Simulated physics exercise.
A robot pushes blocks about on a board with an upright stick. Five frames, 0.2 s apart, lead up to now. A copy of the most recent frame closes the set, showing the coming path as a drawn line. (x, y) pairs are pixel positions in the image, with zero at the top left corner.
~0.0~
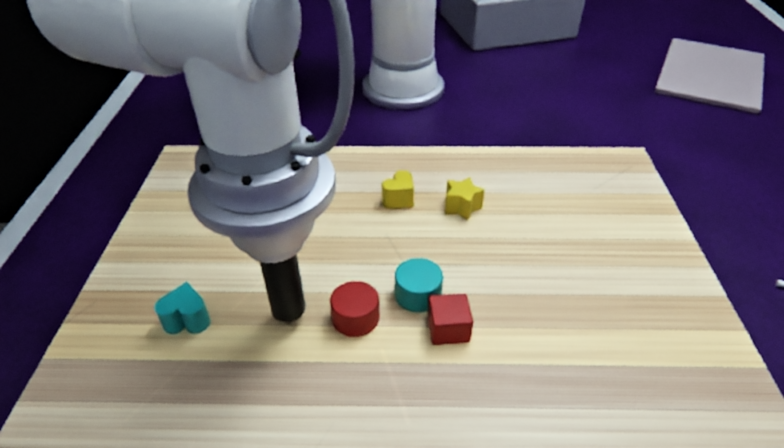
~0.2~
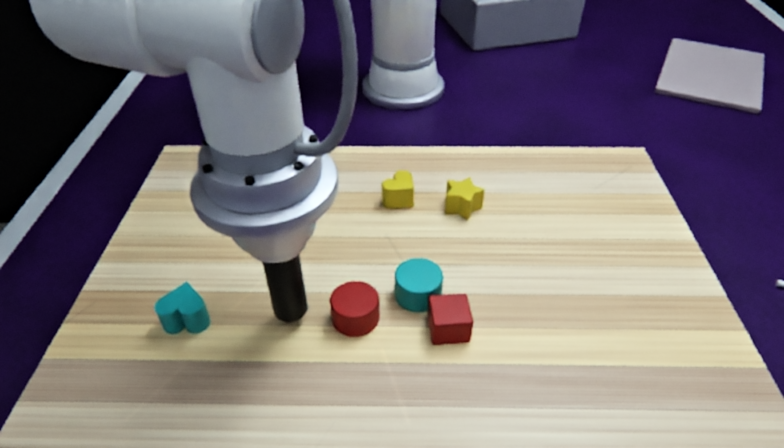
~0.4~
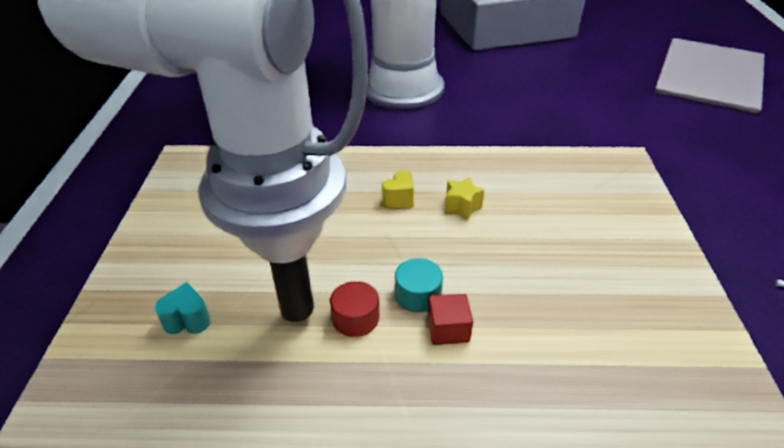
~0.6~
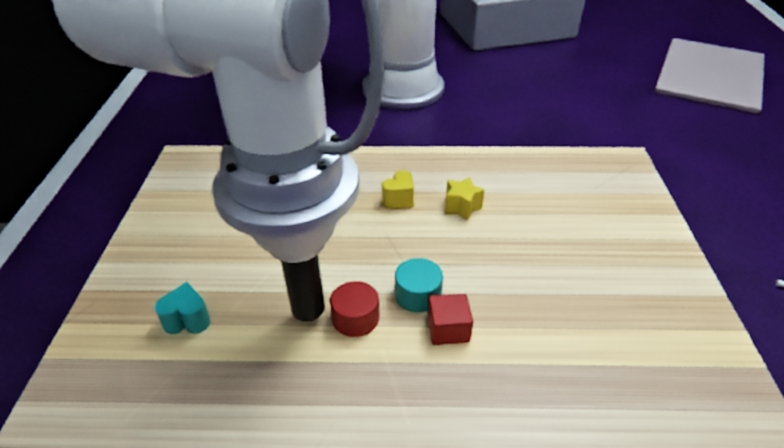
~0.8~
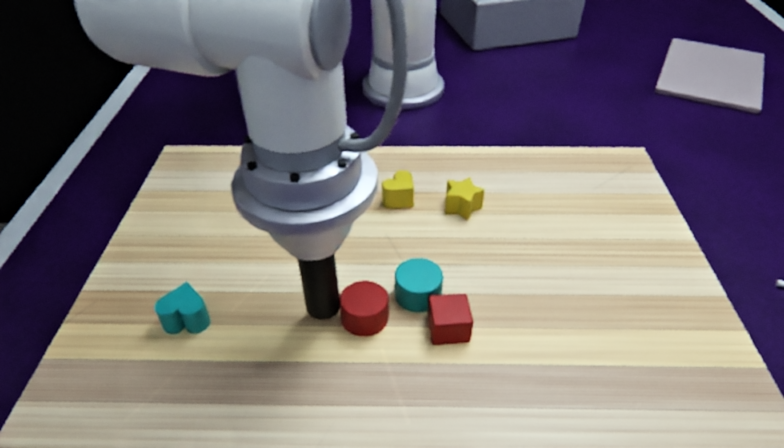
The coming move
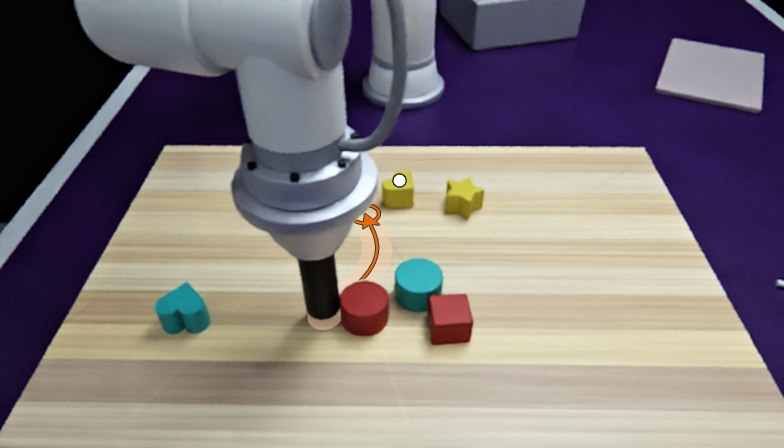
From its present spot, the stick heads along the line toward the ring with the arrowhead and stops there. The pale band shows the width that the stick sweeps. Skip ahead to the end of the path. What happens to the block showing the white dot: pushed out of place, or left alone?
By the time the path is finished, it has hardly shifted at all.
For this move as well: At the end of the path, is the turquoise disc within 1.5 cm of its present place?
Final answer: Yes.
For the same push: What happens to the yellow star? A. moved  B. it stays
My answer is option B.
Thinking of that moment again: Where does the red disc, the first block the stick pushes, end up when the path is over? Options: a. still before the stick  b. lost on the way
The one that fits is b, lost on the way.
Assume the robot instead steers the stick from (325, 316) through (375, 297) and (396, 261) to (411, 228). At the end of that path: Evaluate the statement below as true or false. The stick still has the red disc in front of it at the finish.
This is false.
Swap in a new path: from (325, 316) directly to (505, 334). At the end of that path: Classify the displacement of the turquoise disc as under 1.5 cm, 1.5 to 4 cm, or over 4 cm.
The middle band: 1.5 to 4 cm.
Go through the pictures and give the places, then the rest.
In the first picture, stick's lower end (289, 309); red disc (354, 298); yellow heart (400, 181); turquoise disc (419, 274); yellow star (464, 188).
In the second picture, stick (291, 309); blocks still.
In the third picture, stick (297, 309); blocks still.
In the fourth picture, stick (308, 309); blocks still.
In the fifth picture, stick (323, 307); red disc (364, 297); yellow heart (400, 181); turquoise disc (419, 274); yellow star (464, 188).
Drawn move, from (325, 316) by way of (360, 281) and (377, 246) to (365, 214); the dot is on the yellow heart.
The first path, step by step. One third of the way, stick (360, 272); red disc (378, 292).
Two thirds of the way, stick (377, 236); red disc (378, 292).
At the end, stick (365, 205); red disc (378, 292); yellow heart still; turquoise disc still; yellow star still.
